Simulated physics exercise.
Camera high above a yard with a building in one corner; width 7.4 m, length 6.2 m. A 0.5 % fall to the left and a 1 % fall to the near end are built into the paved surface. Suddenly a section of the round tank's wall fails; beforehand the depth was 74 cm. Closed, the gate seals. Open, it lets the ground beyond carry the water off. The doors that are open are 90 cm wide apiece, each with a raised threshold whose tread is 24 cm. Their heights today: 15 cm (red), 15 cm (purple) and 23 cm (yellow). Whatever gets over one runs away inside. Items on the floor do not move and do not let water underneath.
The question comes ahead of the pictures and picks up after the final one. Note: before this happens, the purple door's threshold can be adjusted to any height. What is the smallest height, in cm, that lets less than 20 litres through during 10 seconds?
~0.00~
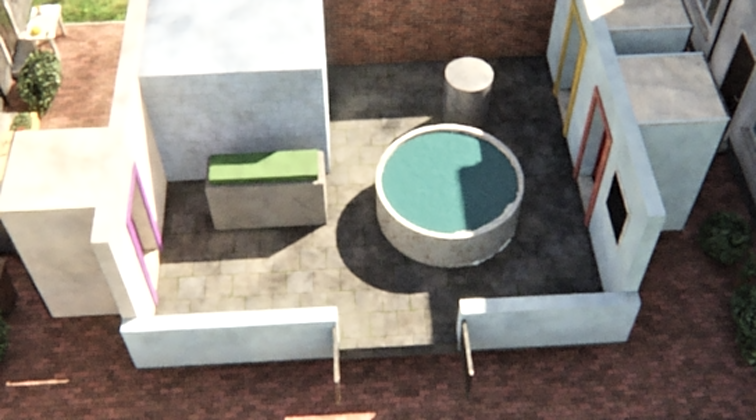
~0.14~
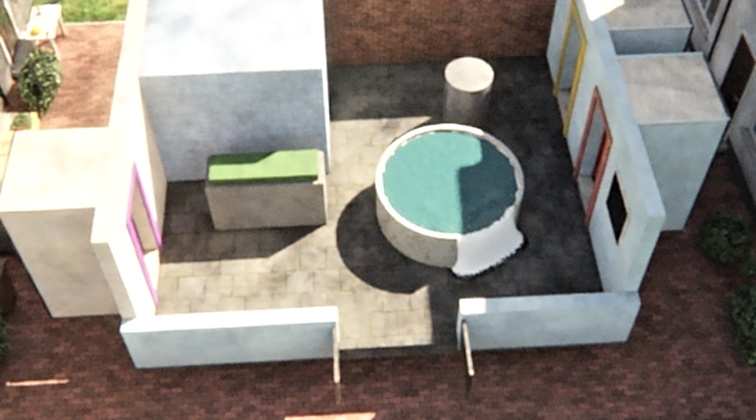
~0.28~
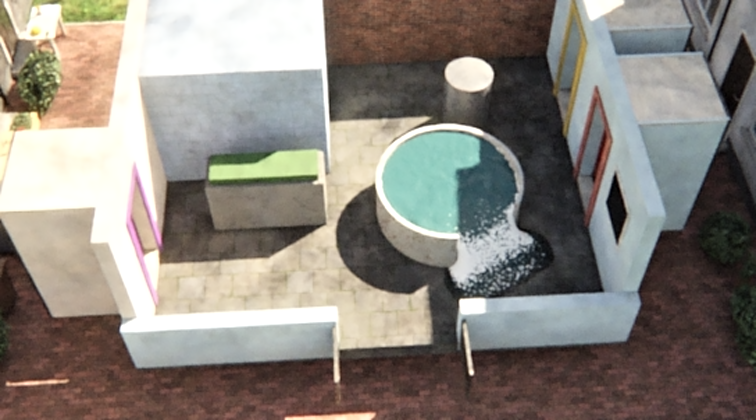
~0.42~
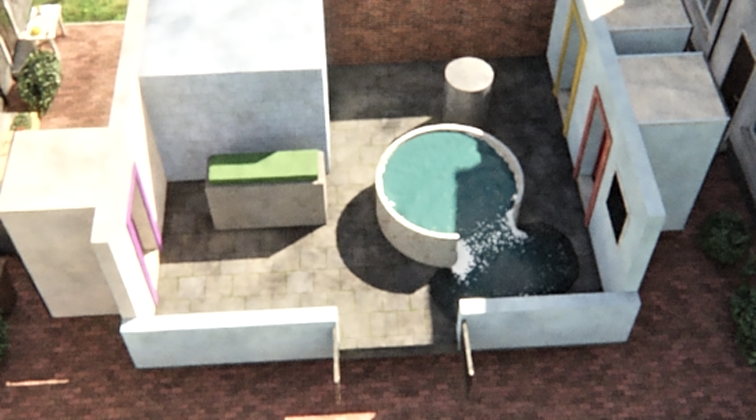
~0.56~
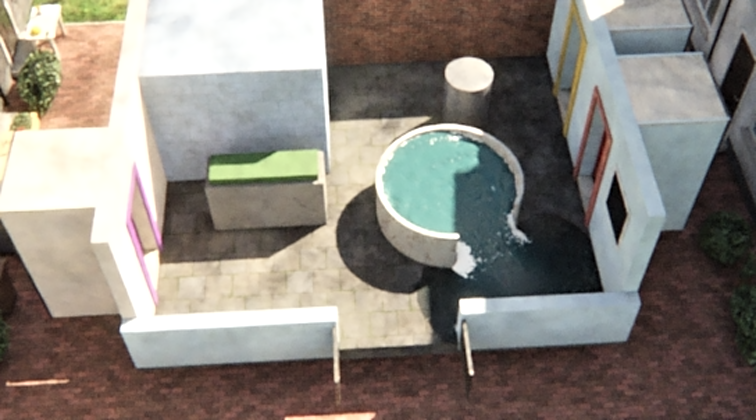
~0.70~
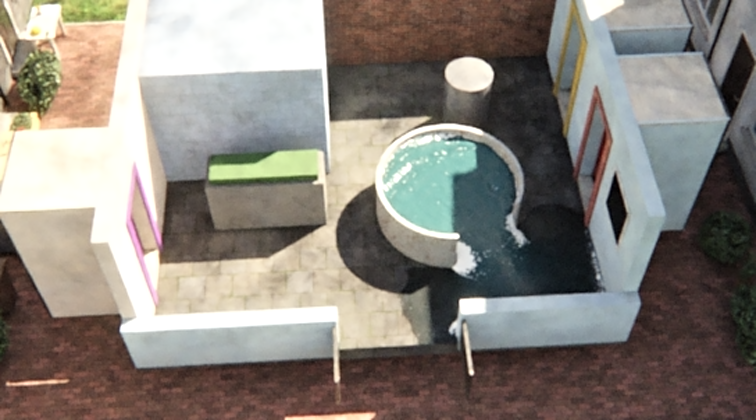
About 8.5 cm.
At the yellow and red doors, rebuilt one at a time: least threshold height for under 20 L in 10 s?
Some 8.5 cm for yellow, some 9.5 cm for red.
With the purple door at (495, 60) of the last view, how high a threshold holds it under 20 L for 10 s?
22 cm.
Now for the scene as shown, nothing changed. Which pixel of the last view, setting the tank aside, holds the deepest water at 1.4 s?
Near (611, 320).
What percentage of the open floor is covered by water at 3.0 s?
Wet share: Around 50 %.
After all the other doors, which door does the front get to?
Final door: Purple.
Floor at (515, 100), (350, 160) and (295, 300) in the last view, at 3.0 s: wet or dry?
In turn: Under water, dry, flooded.
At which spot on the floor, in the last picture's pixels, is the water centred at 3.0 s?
The water is centred near (489, 236).
After 1.4 s water covers 15 % of the floor, deepest (66 cm) near (611, 320); it has not reached the purple door.
After 3.0 s water covers 50 % of the floor, deepest (36 cm) near (566, 323); it has not reached the purple door.
After 10.0 s water covers 100 % of the floor, deepest (17 cm) near (298, 338); 9 cm at the purple door, 0 litres in over its 15 cm threshold.
At the purple door as built, the water arrived by 4.1 s and peaked near 14 cm at 5.8 s.
Run again over the same 10 s with other heights there, 37 litres in over 7 cm, 6 litres over 10.5 cm. The limit of 20 litres is kept from about 8.5 cm up.
